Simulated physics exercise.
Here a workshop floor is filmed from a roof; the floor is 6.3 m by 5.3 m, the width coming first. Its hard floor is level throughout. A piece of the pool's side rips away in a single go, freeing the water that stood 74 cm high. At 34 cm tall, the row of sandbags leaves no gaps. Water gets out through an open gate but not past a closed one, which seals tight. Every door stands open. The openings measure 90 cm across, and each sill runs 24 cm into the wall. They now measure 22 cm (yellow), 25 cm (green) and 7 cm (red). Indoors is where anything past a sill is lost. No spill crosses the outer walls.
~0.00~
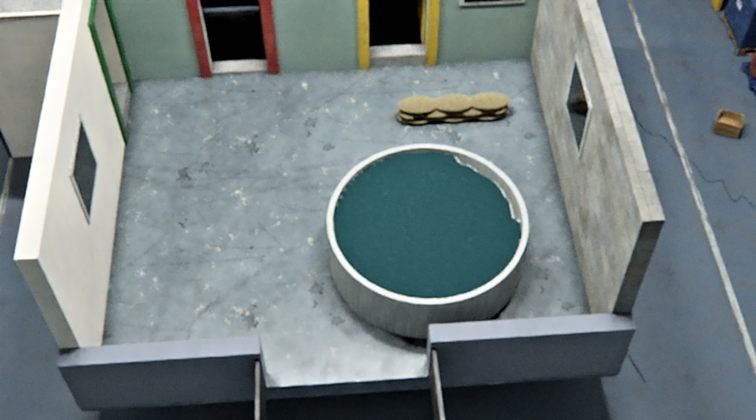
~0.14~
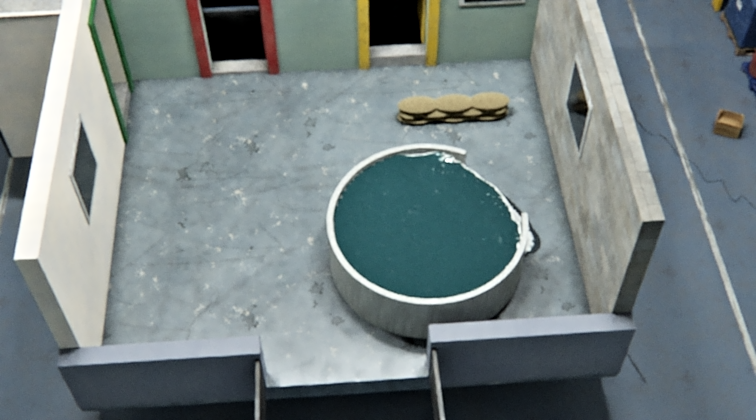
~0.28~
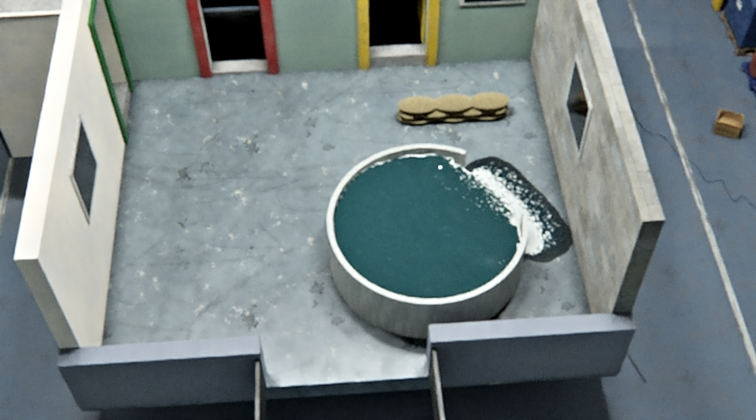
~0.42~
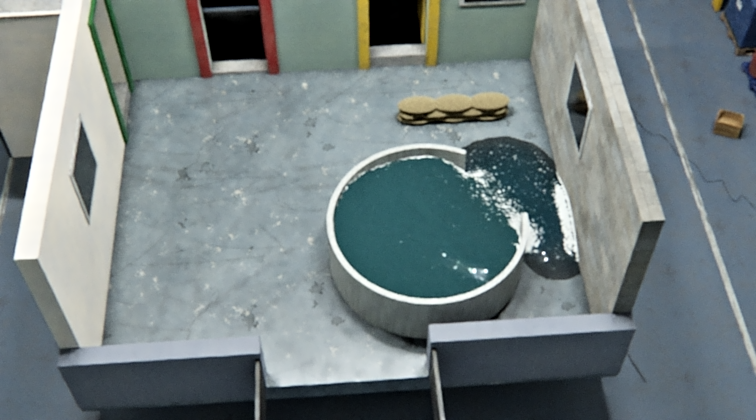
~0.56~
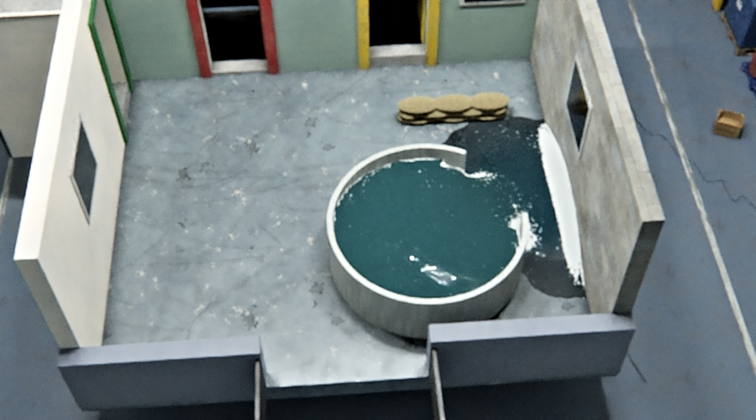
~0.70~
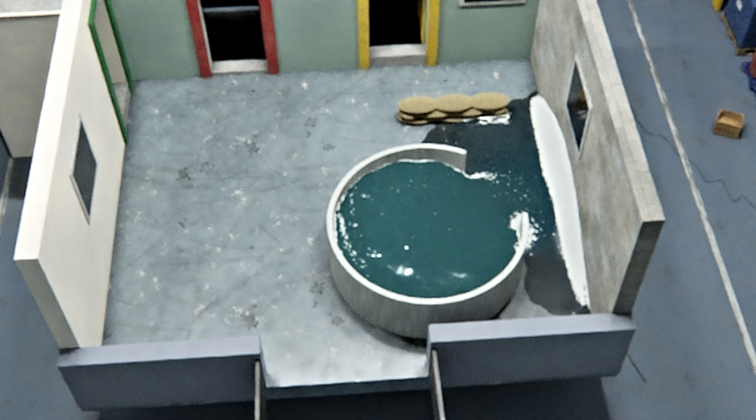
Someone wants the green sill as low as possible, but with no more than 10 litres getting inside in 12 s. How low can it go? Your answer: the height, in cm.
No lower than roughly 20 cm.
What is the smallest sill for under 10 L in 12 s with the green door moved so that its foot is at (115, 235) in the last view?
About 13.0 cm.
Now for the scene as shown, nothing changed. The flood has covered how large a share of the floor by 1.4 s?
Some 20 per cent is wet.
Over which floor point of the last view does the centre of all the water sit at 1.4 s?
Approximately (457, 228).
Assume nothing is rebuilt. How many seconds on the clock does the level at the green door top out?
Crest at t of about 4.0 s.
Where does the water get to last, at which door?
The green one.
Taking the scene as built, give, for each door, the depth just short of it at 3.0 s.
Yellow 10, green 0, red 4 cm.
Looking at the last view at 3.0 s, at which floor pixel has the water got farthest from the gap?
Near pixel (179, 80).
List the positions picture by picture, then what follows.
In the first picture, the pool at (427, 223) is whole and still, 74 cm deep; the green door at (114, 66) is dry.
In the second picture, the gap is at (498, 203), the front 0.3 m out at a hidden place; the back of the pool holds 74 cm.
In the third picture, the gap is at (498, 206), the front 0.8 m out at (508, 167); the back of the pool holds 74 cm.
In the fourth picture, the front is at (542, 156), 1.3 m from the gap at (498, 207); 2.3 m2 of floor is wet, 74 cm left at the back.
In the fifth picture, water pours out at (498, 207) and has run 1.8 m, to (543, 125); about 9 cm deep outside, 74 cm at the back.
In the sixth picture, the gap is at (498, 206), the front 2.3 m out at (537, 97); the back of the pool holds 71 cm; the green door at (114, 66), 5.8 m from the gap, is still 4.8 m from the nearest water.
After 1.4 s water covers 20 % of the floor, deepest (58 cm) near (521, 62); it has not reached the green door.
After 3.0 s water covers 60 % of the floor, deepest (41 cm) near (521, 62); it has not reached the green door.
After 12.0 s water covers 100 % of the floor, deepest (12 cm) near (103, 343); 11 cm at the green door, 1 litre in over its 25 cm sill.
At the green door as built, the water arrived by 3.4 s and peaked near 26 cm at 4.0 s.
With a sill of 16.5 cm, 33 litres would have come in within the 12 s; with 22 cm, 4 litres. So under 10 litres takes about 20 cm.
